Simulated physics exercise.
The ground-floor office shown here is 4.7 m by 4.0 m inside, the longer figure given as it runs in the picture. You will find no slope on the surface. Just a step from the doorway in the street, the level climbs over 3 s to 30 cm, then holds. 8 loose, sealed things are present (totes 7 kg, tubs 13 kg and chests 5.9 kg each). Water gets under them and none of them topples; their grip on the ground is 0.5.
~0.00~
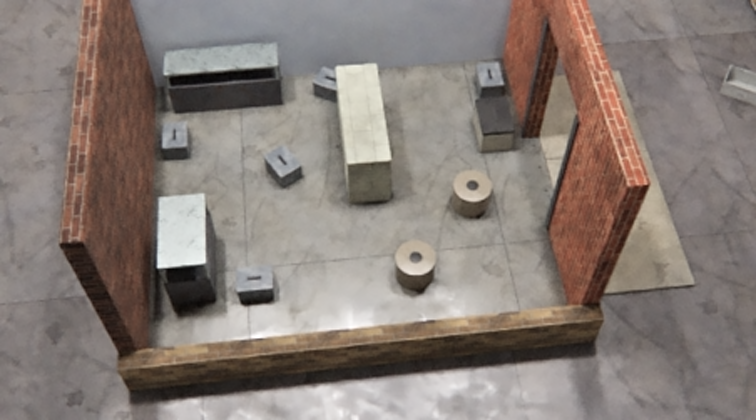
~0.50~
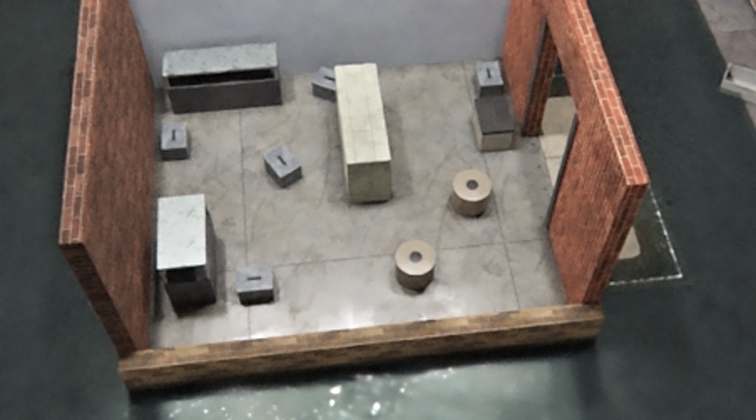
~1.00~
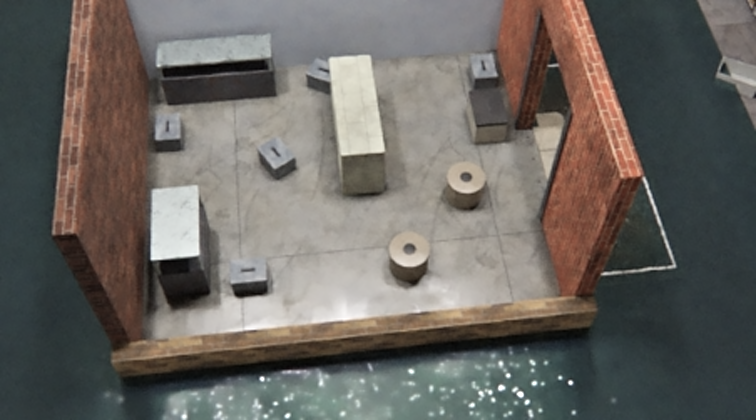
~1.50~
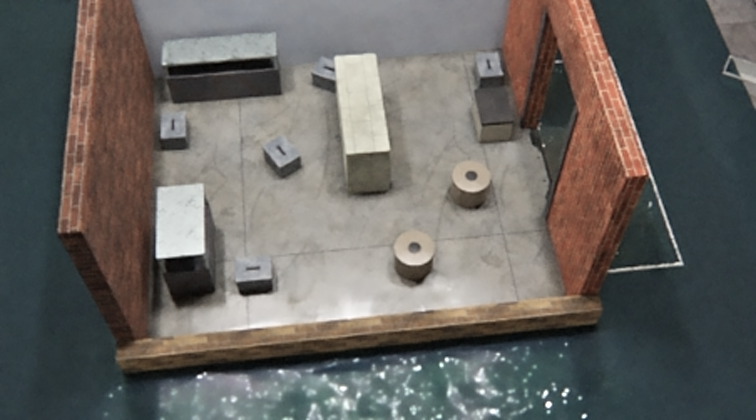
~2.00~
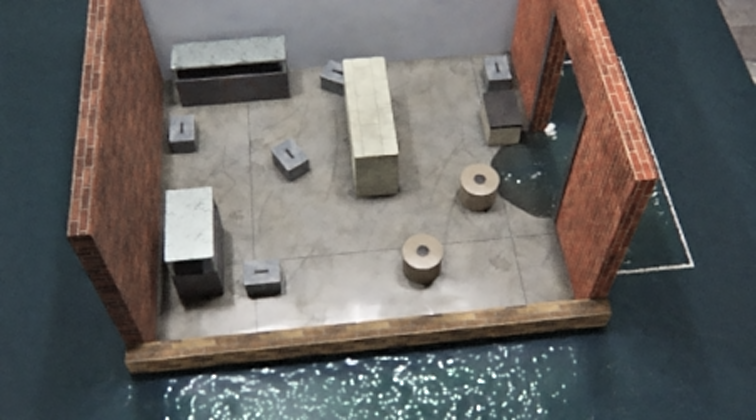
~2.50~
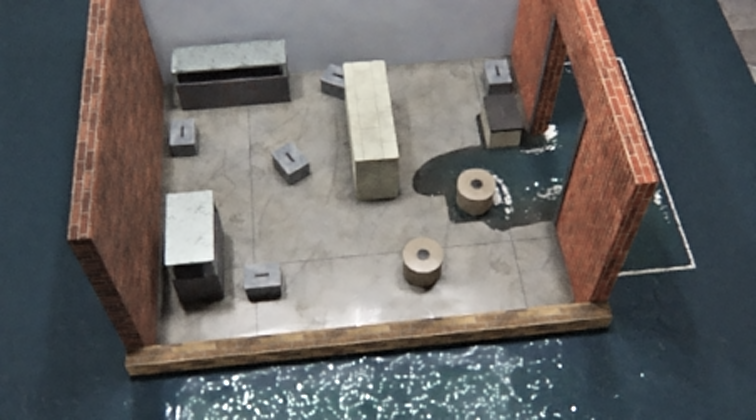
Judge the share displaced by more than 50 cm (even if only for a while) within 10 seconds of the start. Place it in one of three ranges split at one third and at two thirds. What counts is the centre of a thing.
Range: The top, two thirds or more.
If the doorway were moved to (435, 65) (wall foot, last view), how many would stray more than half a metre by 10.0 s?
Then it comes to 5 of them.
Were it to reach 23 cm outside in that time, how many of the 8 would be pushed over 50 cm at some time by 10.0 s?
It would come to 6 of them.
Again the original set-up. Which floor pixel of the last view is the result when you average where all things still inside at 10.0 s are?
(336, 186).
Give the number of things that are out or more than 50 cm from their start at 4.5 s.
Result: 2.
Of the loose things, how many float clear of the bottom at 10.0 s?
At that moment 8.
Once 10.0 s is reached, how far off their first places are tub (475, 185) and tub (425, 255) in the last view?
They've ended up 300 cm and 200 cm away, in that order.
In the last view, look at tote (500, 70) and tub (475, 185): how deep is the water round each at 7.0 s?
Around 9 cm and 14 cm.
After 3.5 s 1 of 8 are over 50 cm from their spots; 0 afloat.
After 4.5 s 2 of 8 are over 50 cm from their spots; 0 afloat.
After 7.0 s 6 of 8 are over 50 cm from their spots; 5 afloat.
After 10.0 s 7 of 8 are over 50 cm from their spots, and 8 have been at some point; 8 afloat.
